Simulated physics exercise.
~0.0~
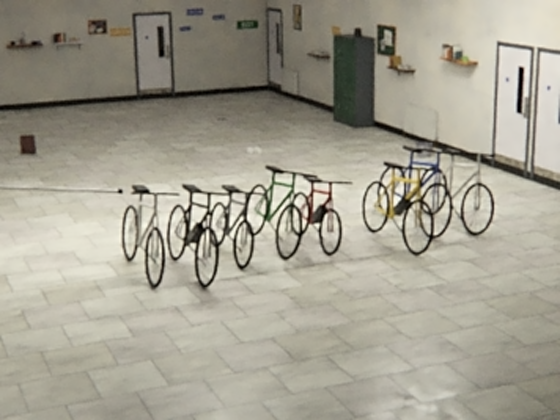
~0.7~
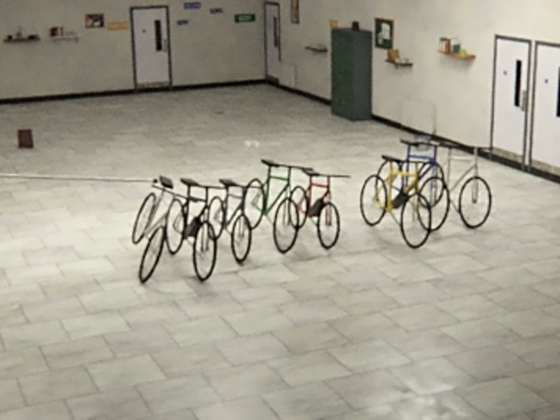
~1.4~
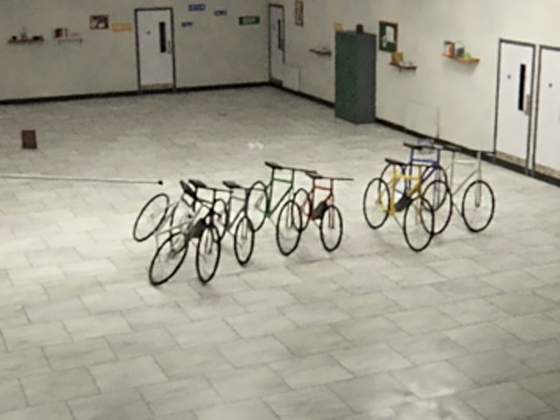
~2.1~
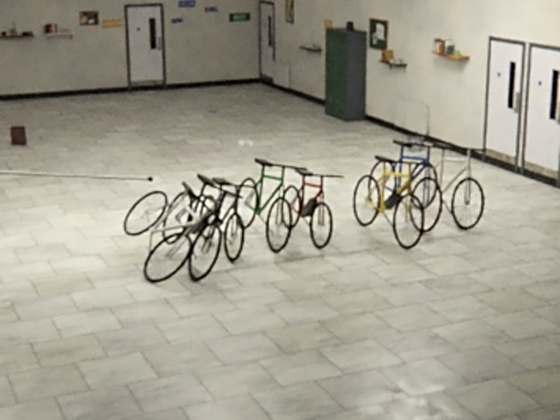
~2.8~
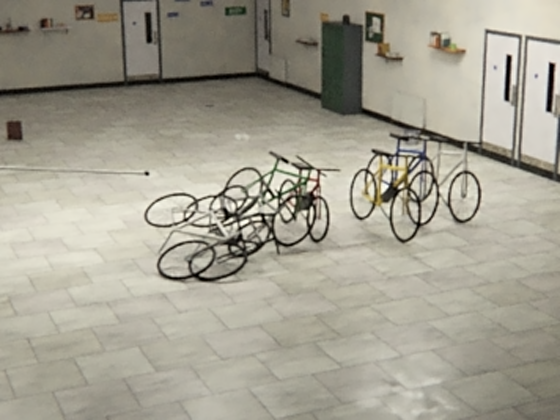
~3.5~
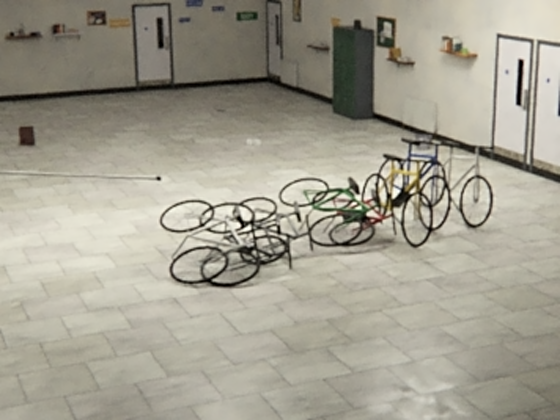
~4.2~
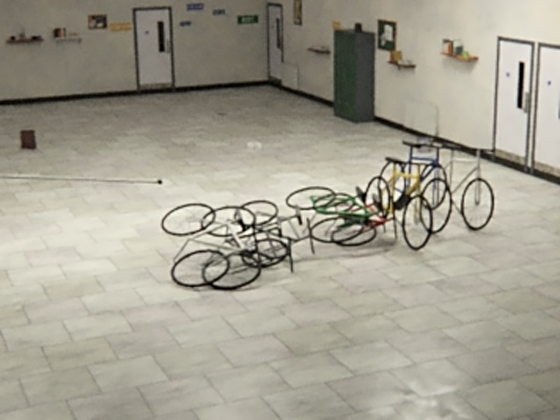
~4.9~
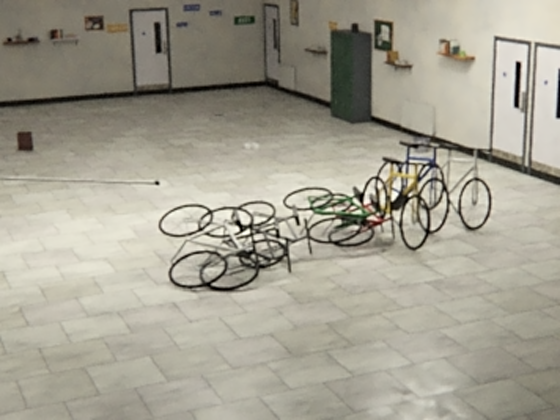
In a large tiled hall with pale walls, a long pole nudges the leftmost of a row of parked bicycles, which tips right into its neighbours. They topple in turn through the green and red ones, ending in a tangle beside the yellow and blue bicycles, which stay upright.
